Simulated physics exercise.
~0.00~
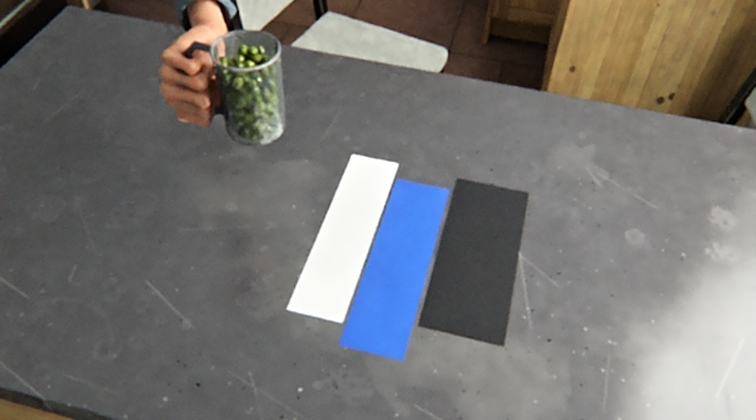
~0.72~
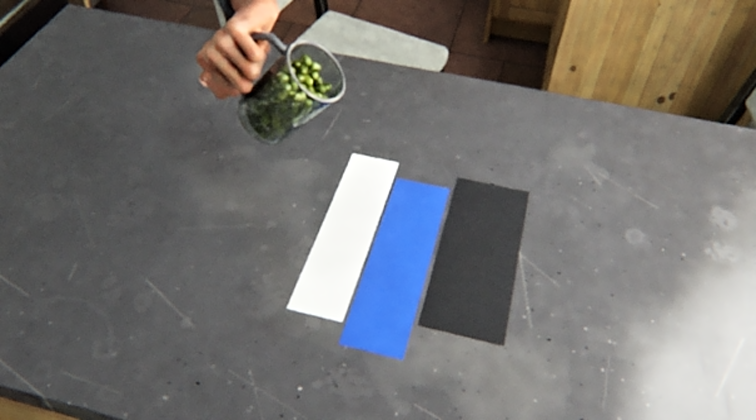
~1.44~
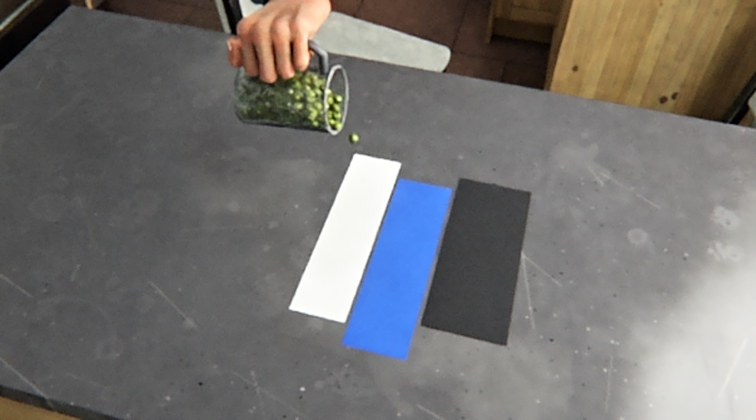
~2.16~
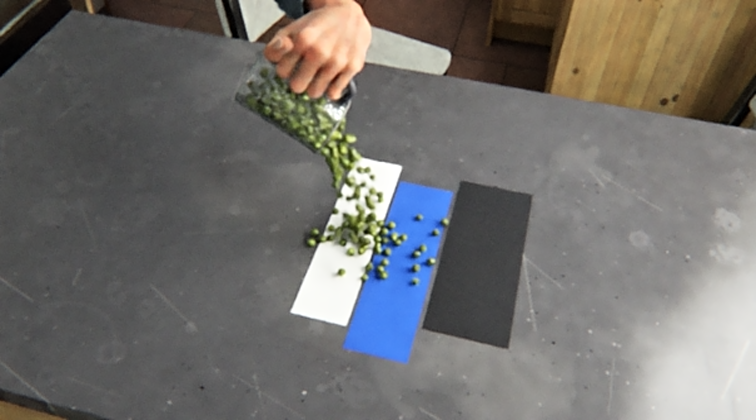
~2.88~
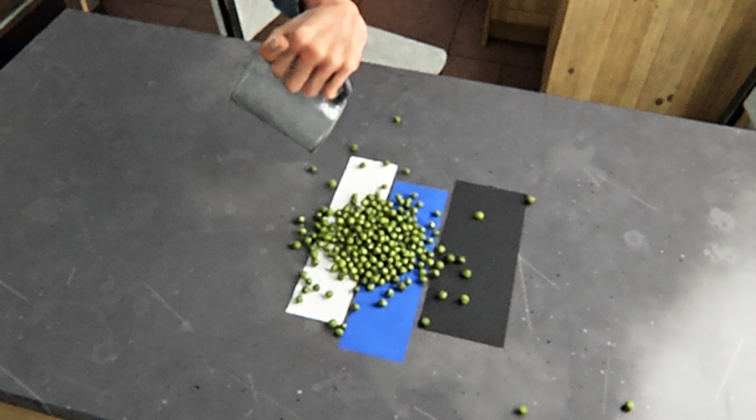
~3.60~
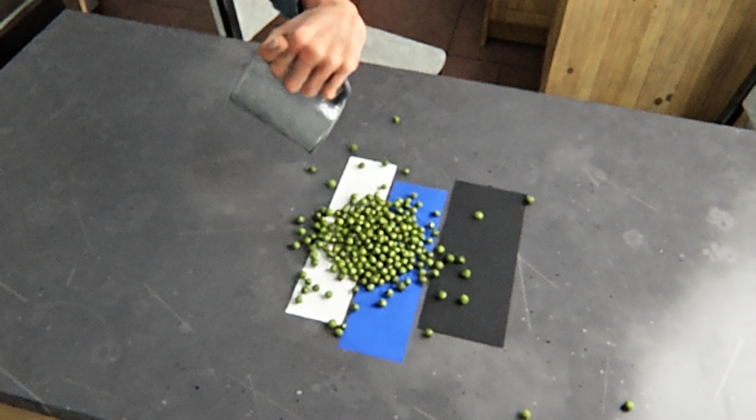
A hand tips a glass of small olives, which pile mostly across white and blue mats.
